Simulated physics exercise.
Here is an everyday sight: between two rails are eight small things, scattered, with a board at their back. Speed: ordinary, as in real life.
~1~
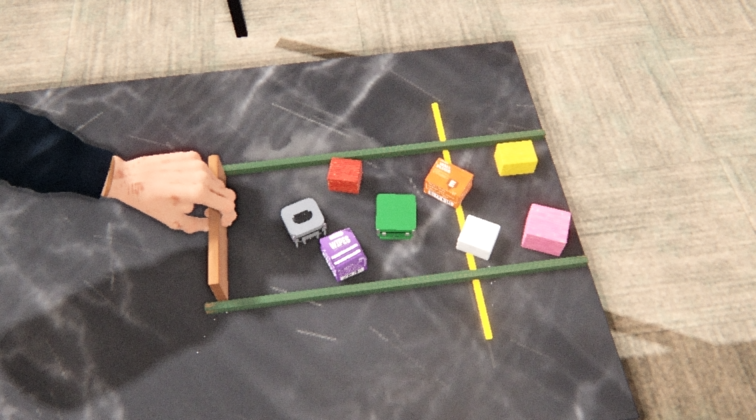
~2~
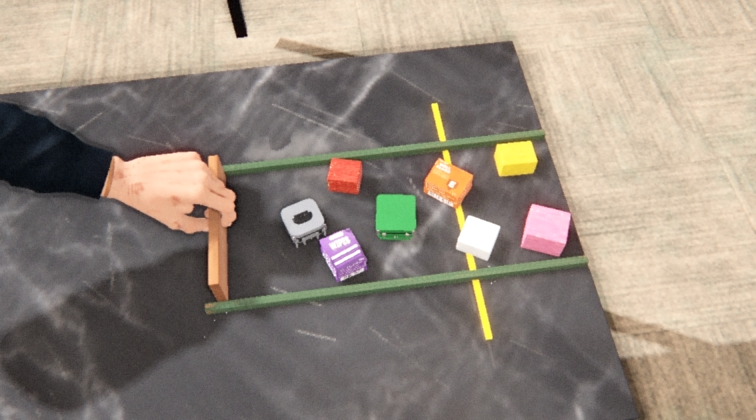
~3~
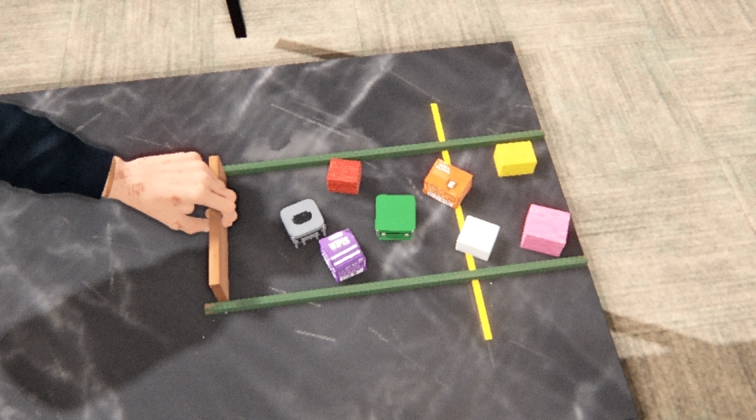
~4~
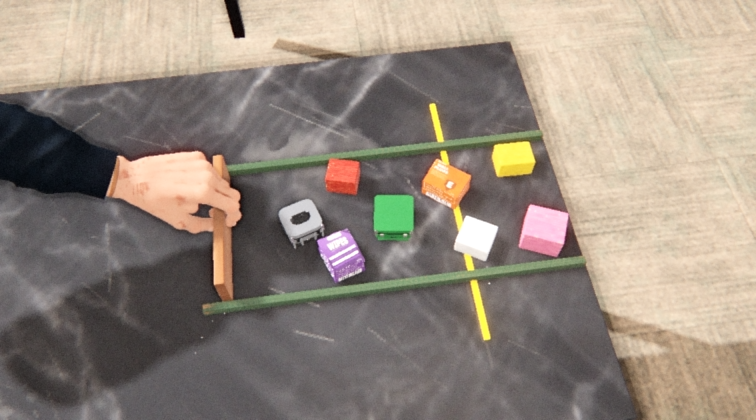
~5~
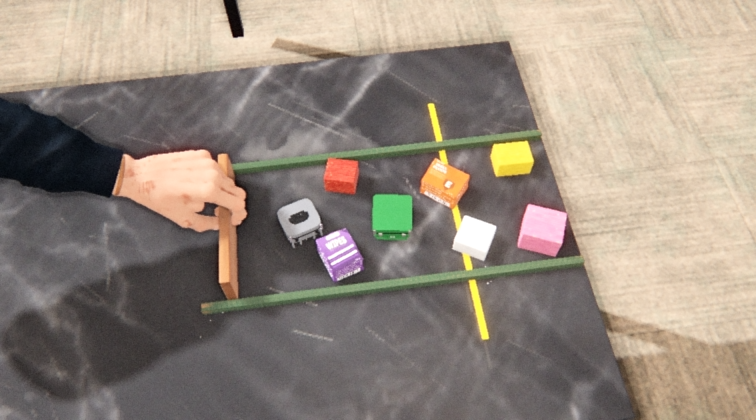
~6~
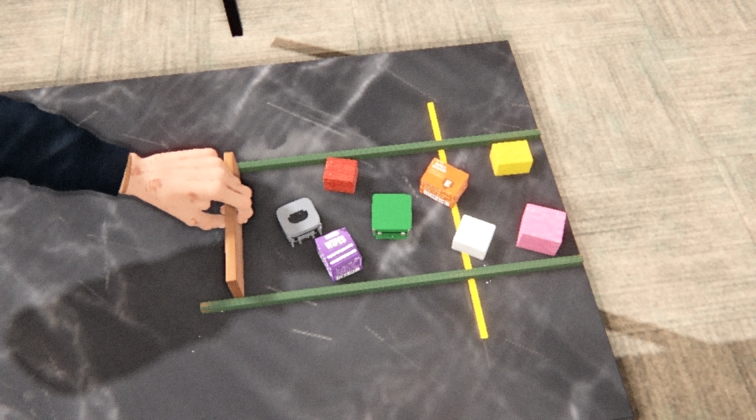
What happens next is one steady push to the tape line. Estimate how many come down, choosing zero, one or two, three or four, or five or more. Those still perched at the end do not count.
I predict nothing comes down off the table.
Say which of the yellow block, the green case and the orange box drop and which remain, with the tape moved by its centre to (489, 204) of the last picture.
In that case the yellow block tips off, the green case does not drop, the orange box does not drop.
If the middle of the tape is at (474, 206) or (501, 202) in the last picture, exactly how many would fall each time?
The floor gets 0 the first time and 2 the second.
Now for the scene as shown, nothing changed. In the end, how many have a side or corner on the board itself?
The number is 3.
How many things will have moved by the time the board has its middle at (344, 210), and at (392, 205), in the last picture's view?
The count is 4 at the first point and 6 at the second.
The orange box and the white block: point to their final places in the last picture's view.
The orange box ends up near (497, 169), and the white block near (514, 244).
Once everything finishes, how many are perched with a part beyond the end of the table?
The number overhanging is 0.
A little later, none off yet; pink block at rest near (541, 230); yellow block at rest near (511, 158); white block at rest near (474, 237).
Next, none off yet; pink block at rest near (541, 230); yellow block at rest near (511, 158); white block shifted a little near (487, 240).
When it is over, the number that fall off is zero.
